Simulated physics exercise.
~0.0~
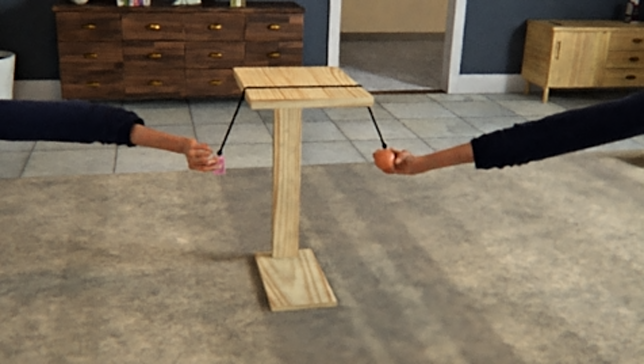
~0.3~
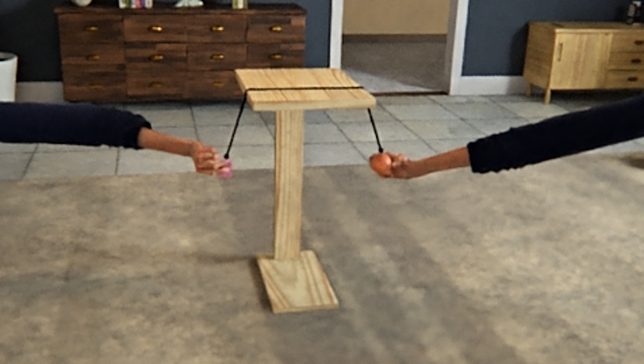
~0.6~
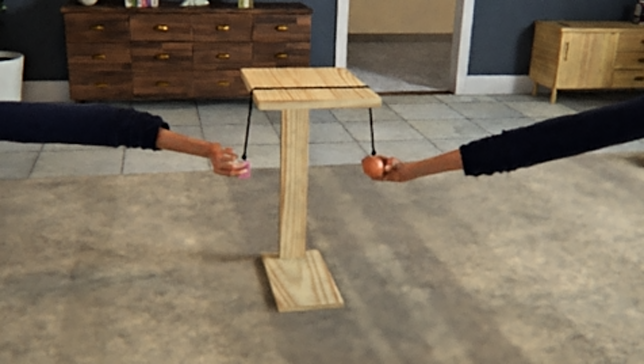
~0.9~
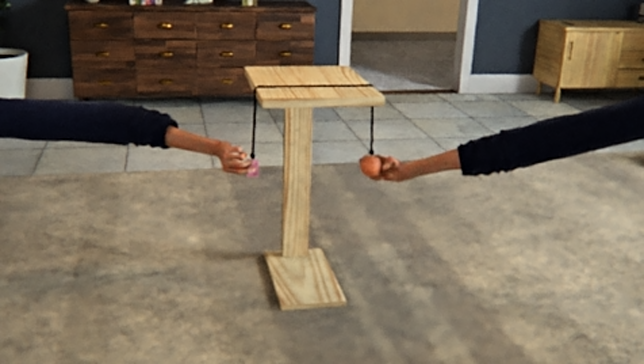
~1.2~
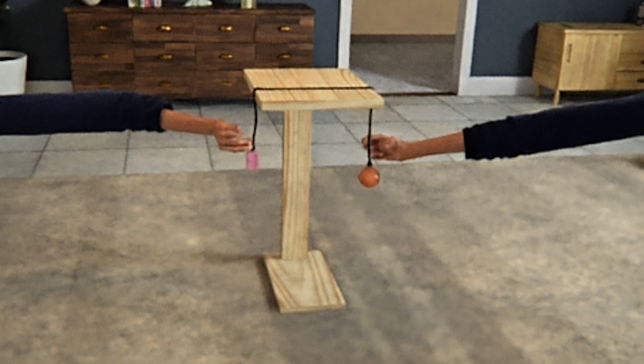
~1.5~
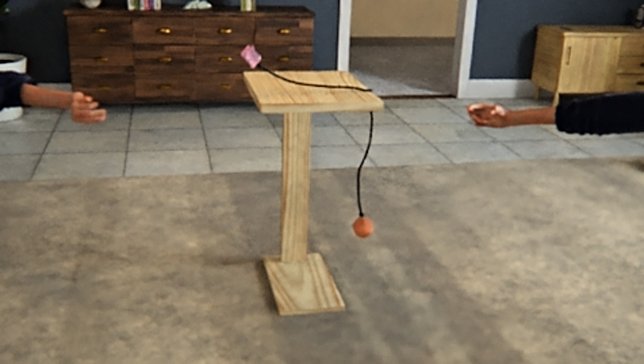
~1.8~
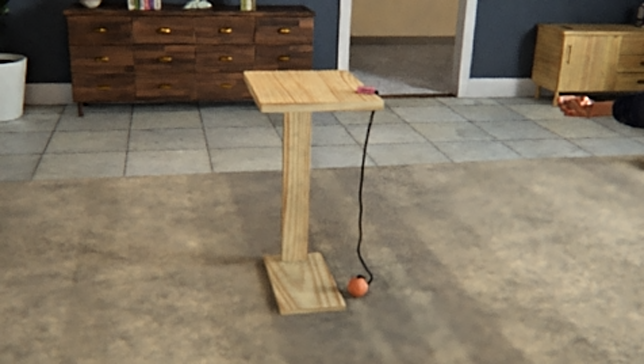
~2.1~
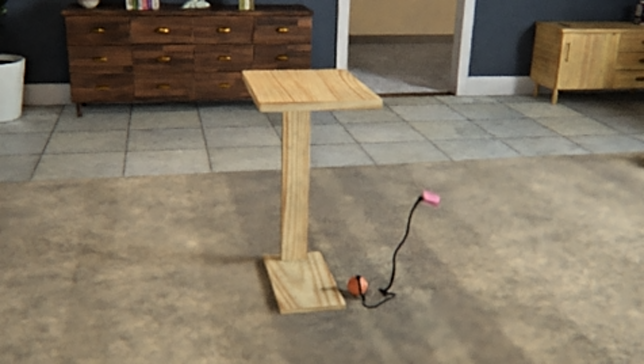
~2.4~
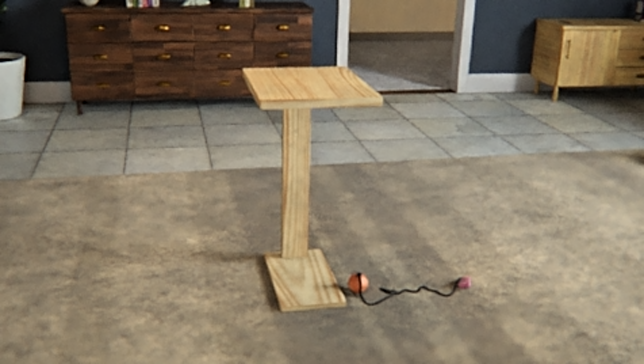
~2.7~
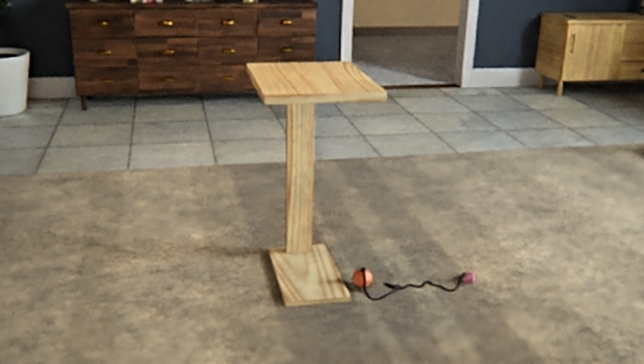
In a room with a grey-brown floor, pale tiles and wooden cabinets behind, a slightly swaying camera faces a narrow wooden side table. Two dark-sleeved hands hold the ends of a black cord laid over its top, a small pink matchbox on the left and an orange on the right. The hands move inward, then let go and draw back. The orange drops, pulling the matchbox up and rightwards across the tabletop. The orange reaches the floor by the table's base, and the matchbox tumbles off the right side. Both end lying on the floor, the cord loosely curved between them.
